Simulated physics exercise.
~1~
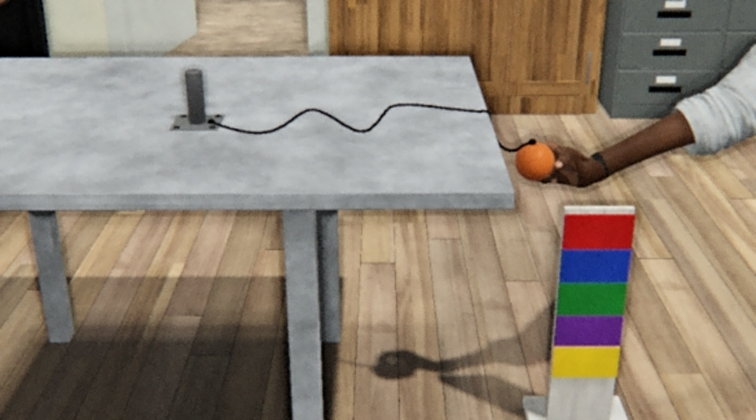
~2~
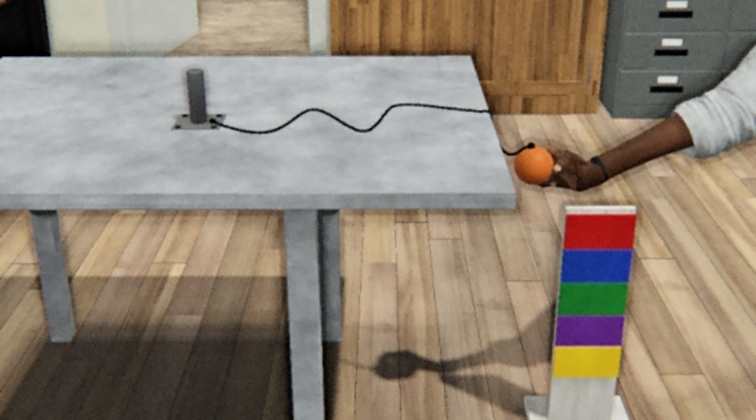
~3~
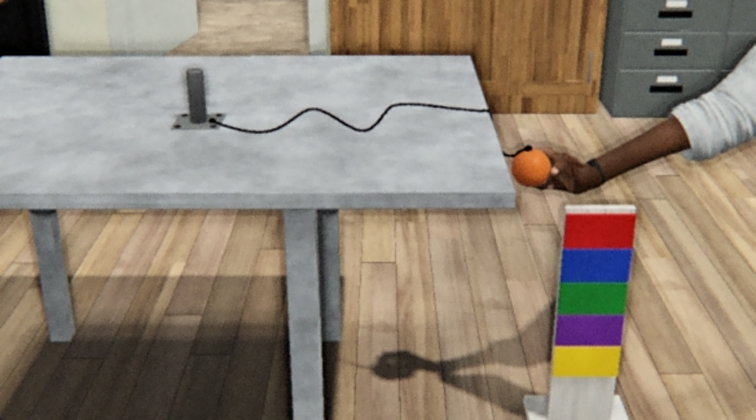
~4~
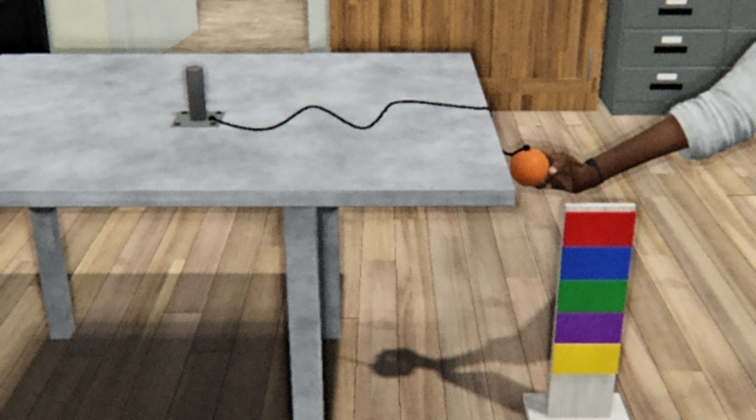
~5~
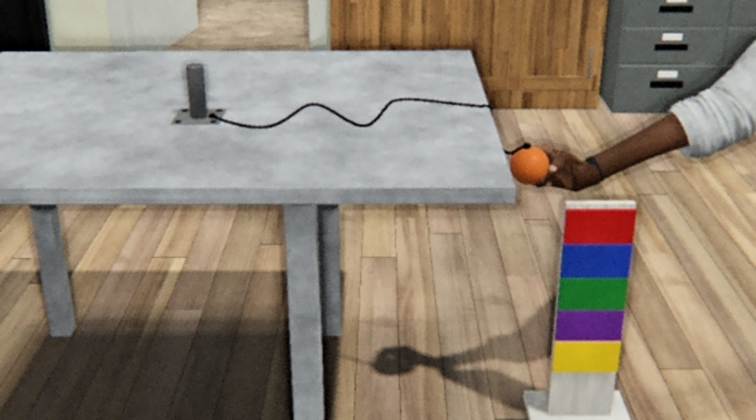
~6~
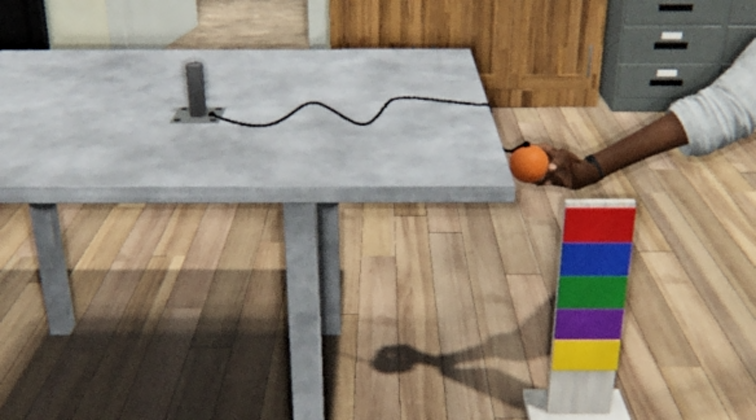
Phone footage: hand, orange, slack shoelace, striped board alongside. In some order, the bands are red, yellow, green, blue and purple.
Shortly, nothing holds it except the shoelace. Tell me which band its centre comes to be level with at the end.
Its centre comes to be level with the purple band.
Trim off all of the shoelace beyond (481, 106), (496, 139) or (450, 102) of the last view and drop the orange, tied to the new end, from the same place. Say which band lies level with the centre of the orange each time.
Try by try, the answer is blue; green; red.
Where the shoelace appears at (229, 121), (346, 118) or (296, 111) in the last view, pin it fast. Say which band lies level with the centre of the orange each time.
Going through them one at a time, the answers are purple; blue; green.
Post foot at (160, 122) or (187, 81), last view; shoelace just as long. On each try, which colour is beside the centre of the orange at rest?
First case: Green. Second case: Green.
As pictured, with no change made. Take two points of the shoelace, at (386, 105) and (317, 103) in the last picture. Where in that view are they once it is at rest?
(490, 141), then (369, 112).
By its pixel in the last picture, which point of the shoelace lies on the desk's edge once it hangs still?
Location: About (380, 113).
Soon after, orange near (443, 324); level with purple.
After that, orange near (504, 320); level with purple.
In the end, orange near (480, 328); level with purple. The shoelace holds its middle at purple.
